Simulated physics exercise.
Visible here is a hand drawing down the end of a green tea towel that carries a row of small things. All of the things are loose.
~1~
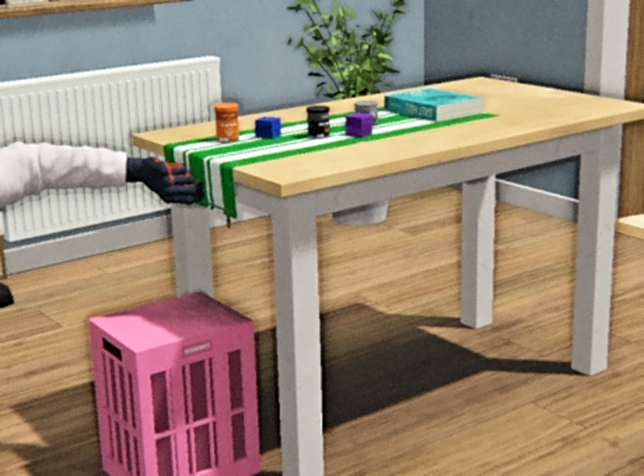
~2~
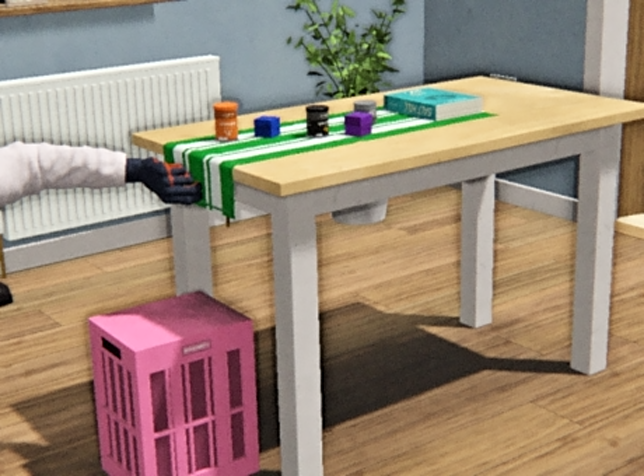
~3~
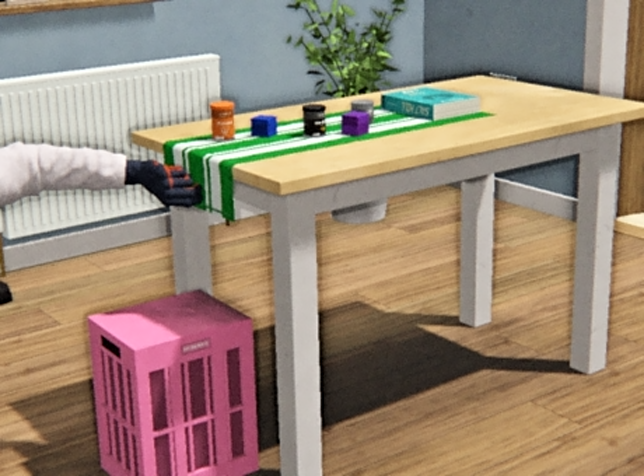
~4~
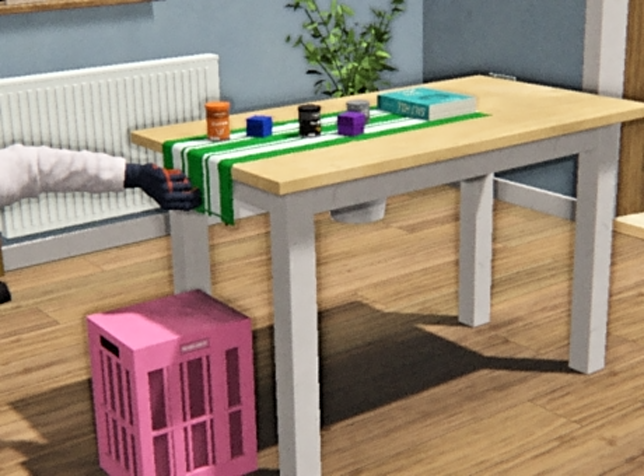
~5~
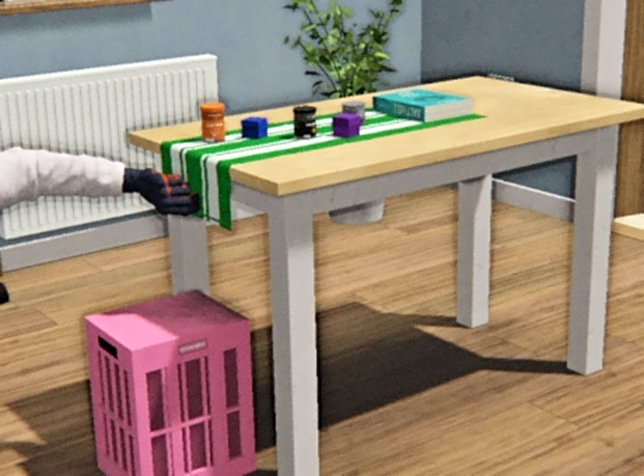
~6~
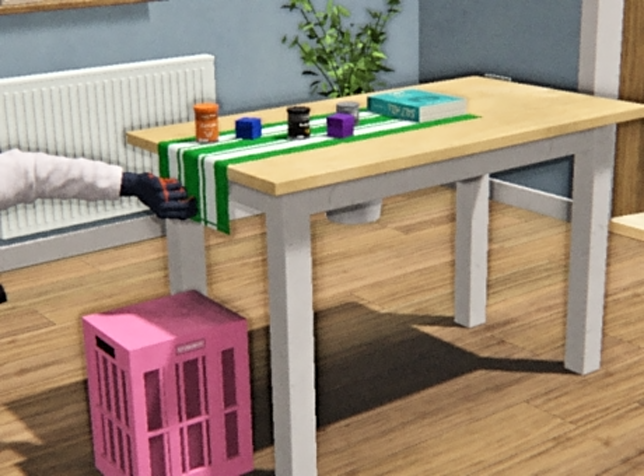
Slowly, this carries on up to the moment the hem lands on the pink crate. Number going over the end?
The number that drops will be two.
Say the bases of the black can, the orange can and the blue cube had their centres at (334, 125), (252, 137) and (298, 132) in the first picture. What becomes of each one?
You'd see the black can hang on, the orange can go down and the blue cube hang on.
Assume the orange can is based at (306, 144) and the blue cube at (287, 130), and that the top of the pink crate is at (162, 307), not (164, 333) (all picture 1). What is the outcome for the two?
The orange can stays put; the blue cube stays put.
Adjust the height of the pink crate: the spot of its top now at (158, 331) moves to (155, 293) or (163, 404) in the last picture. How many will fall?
The tally is 1 and 4.
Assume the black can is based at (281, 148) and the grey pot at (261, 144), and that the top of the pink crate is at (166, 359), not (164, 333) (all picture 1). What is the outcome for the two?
Black can: Lost; grey pot: Lost.
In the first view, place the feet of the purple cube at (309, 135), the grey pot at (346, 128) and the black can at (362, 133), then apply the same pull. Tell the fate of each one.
The purple cube does not fall; the grey pot remains up; the black can survives.
Early on, hem near (196, 277); orange can gone.
Midway, hem on the crate; orange can and blue cube gone.
Finally, hem on the crate; orange can and blue cube gone. It carries off two.
